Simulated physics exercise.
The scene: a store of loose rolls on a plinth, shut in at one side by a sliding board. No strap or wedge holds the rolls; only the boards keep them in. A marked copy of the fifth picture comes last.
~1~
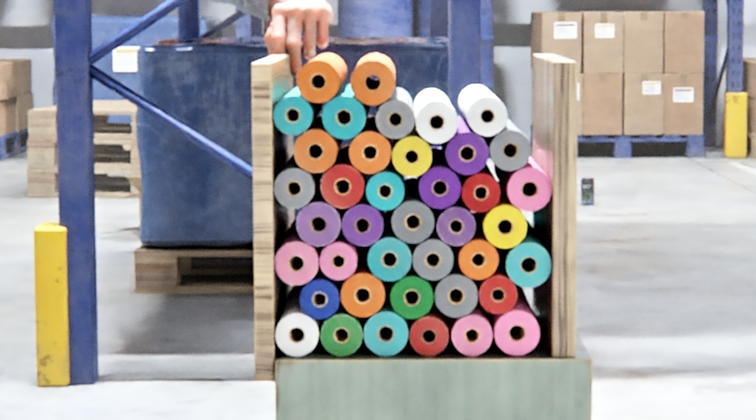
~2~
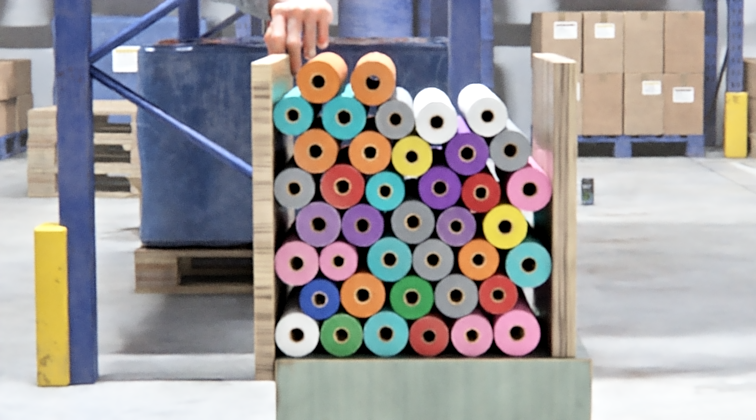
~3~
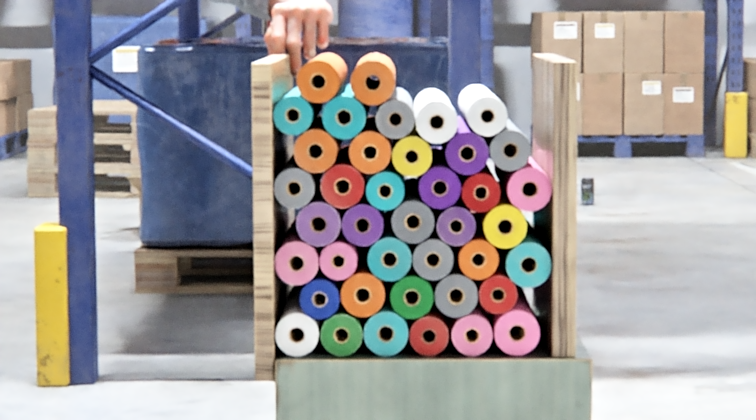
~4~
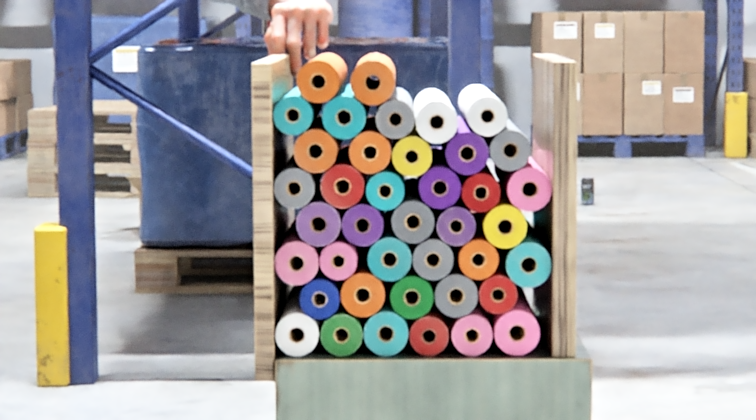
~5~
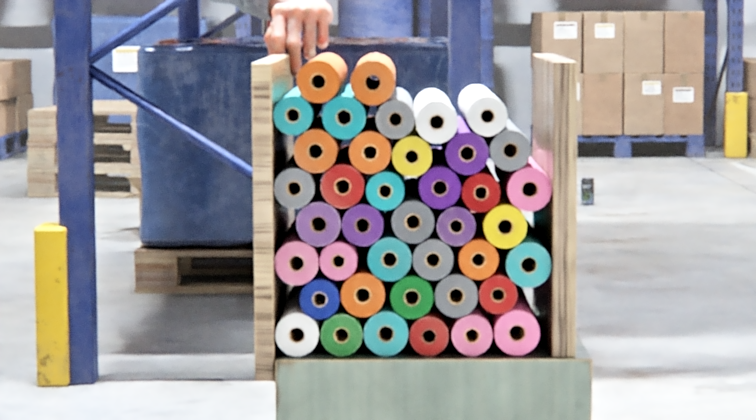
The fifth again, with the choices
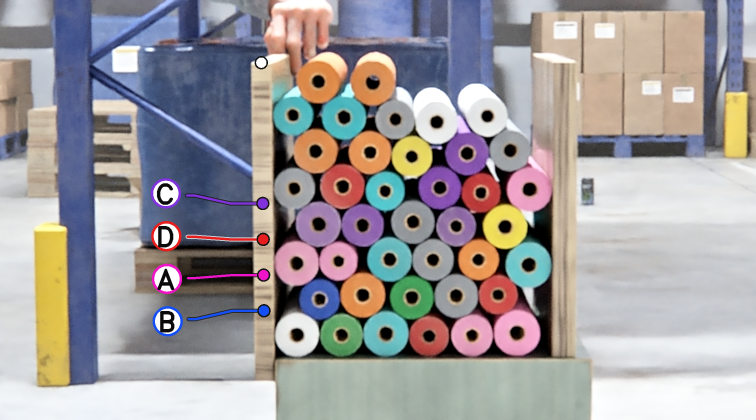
A hand reaches down at the top left of a tall stack of loose rolls, seen end-on from the front in a warehouse with blue racking, a yellow post and cartons behind. Orange, teal, white, grey, purple, red, yellow, pink, green and blue rolls sit between two upright boards on a grey-green plinth. The hand stays by the upper orange rolls, and nothing visibly moves, the camera included.
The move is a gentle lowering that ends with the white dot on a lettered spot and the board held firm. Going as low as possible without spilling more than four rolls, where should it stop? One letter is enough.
The lowest mark that will do is C.
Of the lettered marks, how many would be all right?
One of them.
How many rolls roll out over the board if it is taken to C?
With C, two.
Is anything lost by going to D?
Yes.
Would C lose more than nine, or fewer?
It loses fewer than nine.
On the marked copy, A at (264, 275); B at (264, 310); C at (263, 204); D at (263, 239); the white dot at (262, 63).
Following C. Soon after the start, top of the board (272, 128).
Later, top of the board (273, 200).
In the end, top of the board (273, 203), two out over the board.
As for the rest, A more than four out over the board; B more than four out over the board; D more than four out over the board.
